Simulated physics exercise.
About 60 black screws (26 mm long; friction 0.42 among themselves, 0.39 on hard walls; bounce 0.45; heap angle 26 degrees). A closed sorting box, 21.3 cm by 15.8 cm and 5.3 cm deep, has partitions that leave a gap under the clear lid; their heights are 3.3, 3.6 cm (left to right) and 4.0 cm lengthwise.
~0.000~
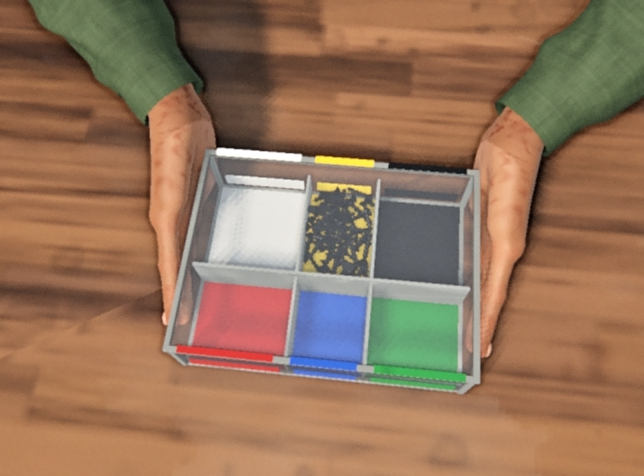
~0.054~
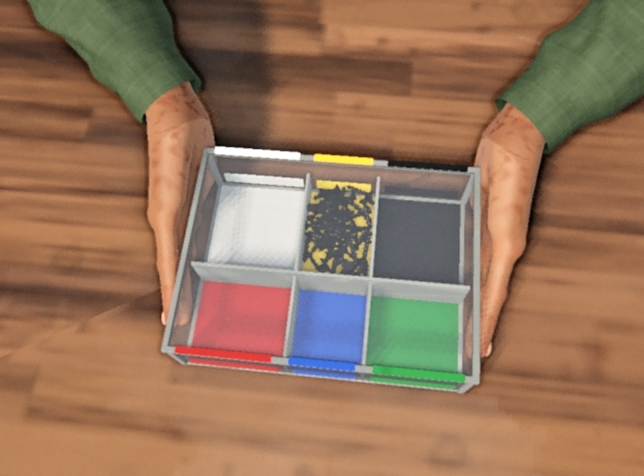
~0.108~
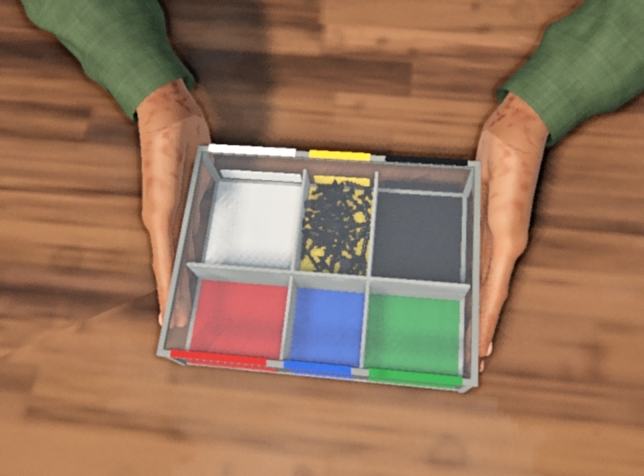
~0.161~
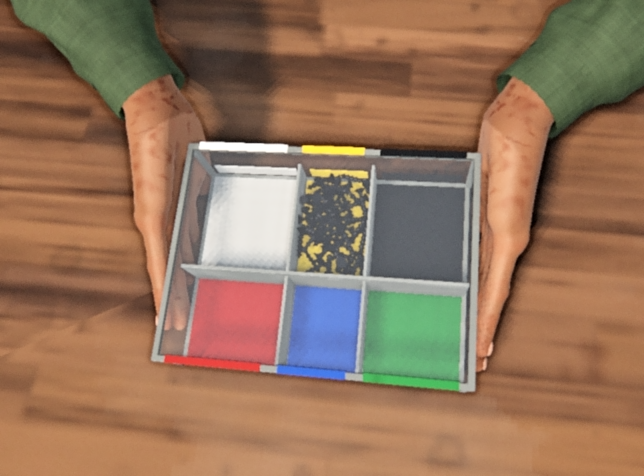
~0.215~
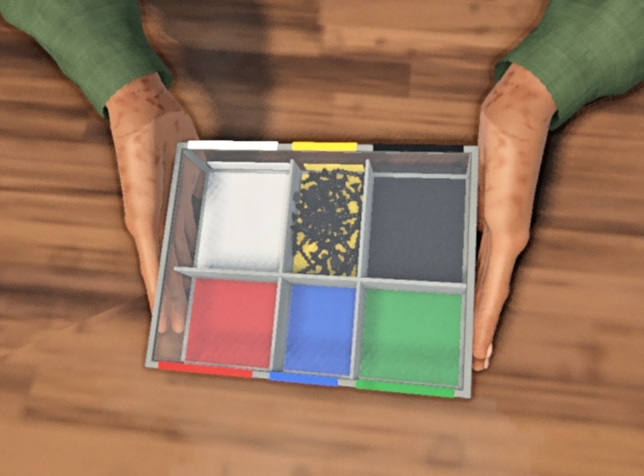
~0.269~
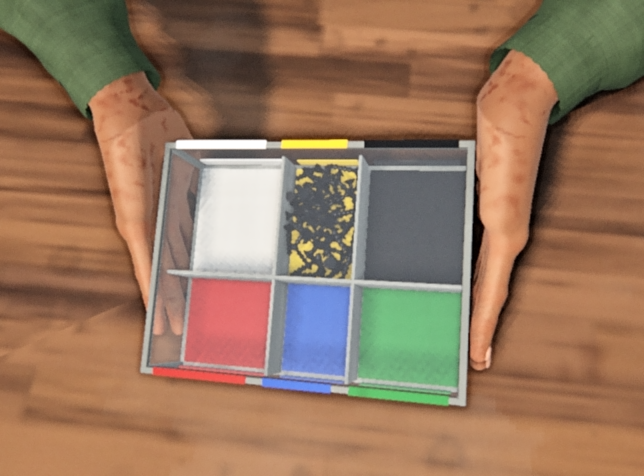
A clear-lidded sorting box with six compartments is held between two hands in green sleeves above a wooden tabletop, seen from overhead. White, yellow and black sections line the back and red, blue and green the front, with small black pieces scattered over the yellow one. The hands tilt the box gradually, its left side shifting outward, while the pieces stay within the yellow section and the view remains still.
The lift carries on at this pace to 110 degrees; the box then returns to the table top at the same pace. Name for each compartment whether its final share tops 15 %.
Red compartment: Above; blue compartment: Below; green compartment: Below; yellow compartment: Above; white compartment: Below; black compartment: Below.
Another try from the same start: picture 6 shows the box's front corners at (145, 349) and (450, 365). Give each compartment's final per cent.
Red 20, blue 0, green 0, yellow 10, white 70, black 0.
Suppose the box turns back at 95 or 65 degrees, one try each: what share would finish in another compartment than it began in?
Some 30 and 10 per cent.
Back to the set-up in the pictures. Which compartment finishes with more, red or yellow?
It is the yellow one.
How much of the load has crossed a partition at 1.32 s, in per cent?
Roughly 35 per cent.
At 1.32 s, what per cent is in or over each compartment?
Red 20, blue 5, green 0, yellow 65, white 10, black 0.
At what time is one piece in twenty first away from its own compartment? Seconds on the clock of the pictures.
Near 1.05 s.
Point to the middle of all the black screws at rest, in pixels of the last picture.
Around (310, 276).
After 1.32 s, tilt 110 degrees; red 20 %, blue 5 %, yellow 65 %, white 10 %.
Then, at 2.02 s, tilt 49 degrees; red 35 %, yellow 60 %, white 5 %.
After 2.75 s, tilt 0 degrees; red 35 %, yellow 65 %.
By 3.4 s all is still; red 35 %, blue 0 %, green 0 %, yellow 65 %, white 0 %, black 0 %.
